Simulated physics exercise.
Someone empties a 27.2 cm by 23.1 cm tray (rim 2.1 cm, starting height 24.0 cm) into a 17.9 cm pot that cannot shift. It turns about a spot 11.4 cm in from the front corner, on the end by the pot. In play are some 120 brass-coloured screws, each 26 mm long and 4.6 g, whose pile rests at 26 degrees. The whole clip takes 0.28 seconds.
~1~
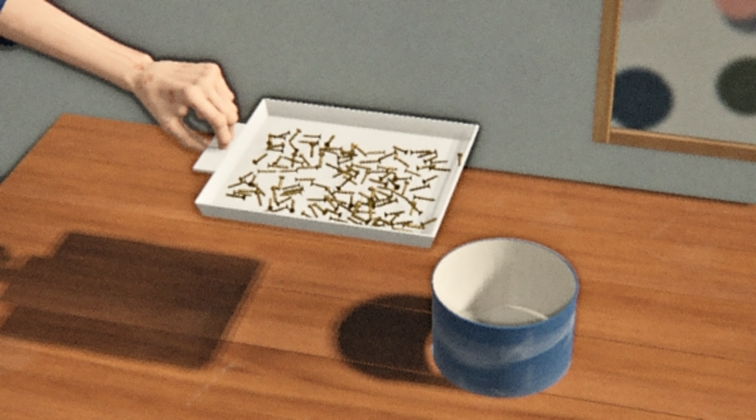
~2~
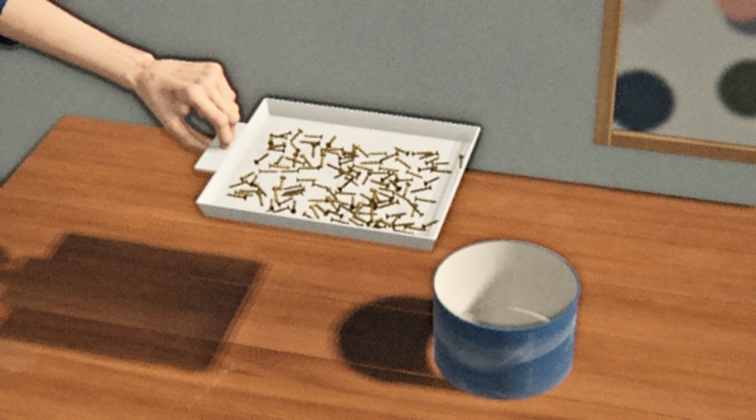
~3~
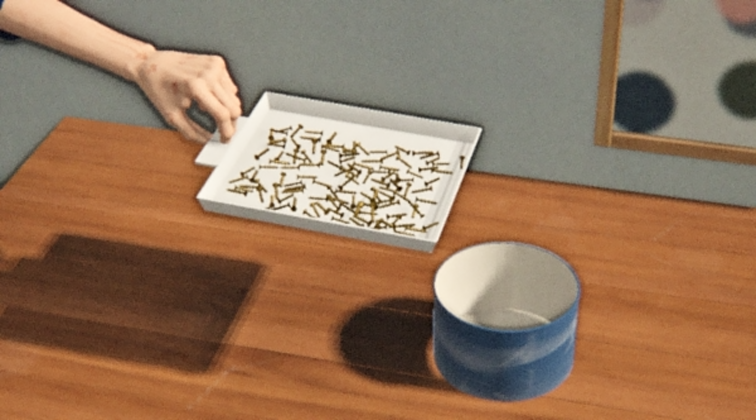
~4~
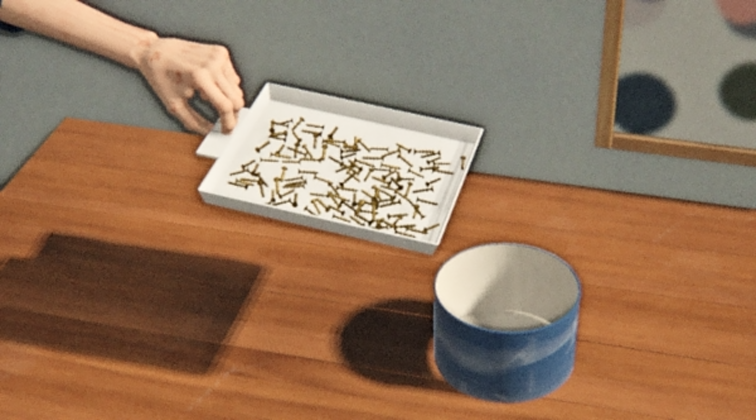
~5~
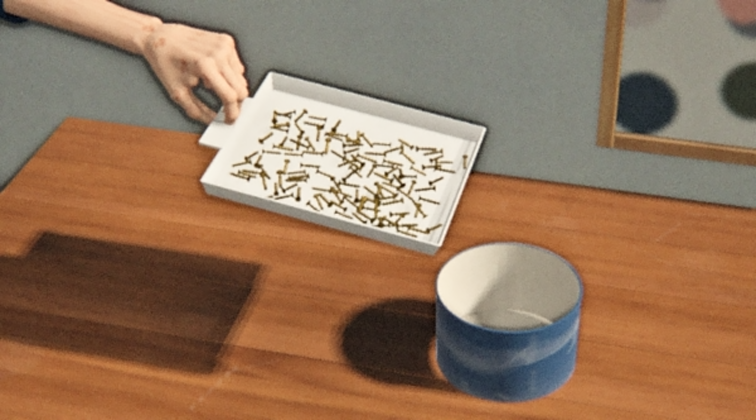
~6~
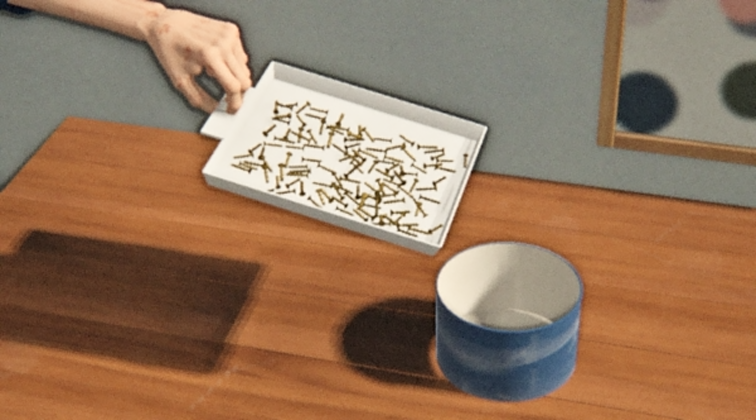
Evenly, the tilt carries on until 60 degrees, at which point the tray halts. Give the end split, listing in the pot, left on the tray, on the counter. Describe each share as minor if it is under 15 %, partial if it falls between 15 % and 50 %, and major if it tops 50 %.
At the end, pot: A small portion. Tray: The main portion. Counter: A small portion.
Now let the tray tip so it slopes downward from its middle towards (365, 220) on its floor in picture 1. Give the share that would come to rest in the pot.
Estimate: Near 0 per cent.
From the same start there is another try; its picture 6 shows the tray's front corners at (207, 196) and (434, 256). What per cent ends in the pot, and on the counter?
Per cent by place - pot 0, counter 15.
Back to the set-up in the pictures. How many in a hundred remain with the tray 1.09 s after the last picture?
Estimate: Near 95 in a hundred.
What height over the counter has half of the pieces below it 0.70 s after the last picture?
The halfway line is at about 26 cm.
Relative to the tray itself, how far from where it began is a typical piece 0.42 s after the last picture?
By then it sits near 5 cm from where it began.
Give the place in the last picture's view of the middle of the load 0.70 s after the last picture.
Somewhere about (439, 204) in the last view.
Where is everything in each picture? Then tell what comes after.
In the first picture, tray tilt 0 degrees, front corners at (202, 200) and (429, 232); middle of the pieces at (346, 182); pot at (505, 281).
In the second picture, tray tilt 1 degrees, front corners at (204, 200) and (431, 235); middle of the pieces at (347, 183).
In the third picture, tray tilt 3 degrees, front corners at (204, 195) and (432, 237); middle of the pieces at (348, 182).
In the fourth picture, tray tilt 6 degrees, front corners at (206, 188) and (433, 240), lowest corner right front; middle of the pieces at (349, 179).
In the fifth picture, tray tilt 9 degrees, front corners at (208, 179) and (436, 241), lowest corner right front; middle of the pieces at (351, 174).
In the sixth picture, tray tilt 12 degrees, front corners at (210, 170) and (437, 242), lowest corner right front; middle of the pieces at (353, 170); pot at (509, 285).
Then, 0.42 s after the last picture, tilt 35 degrees; the tray holds 100 %, the pot 0 %.
Then, 0.70 s after the last picture, tilt 50 degrees; the tray holds 100 %, the pot 0 %.
Then, 1.09 s after the last picture, tilt 60 degrees; the tray holds 95 %, the pot 0 %.
In the end, pot 0 %, tray 95 %, counter 0 %.
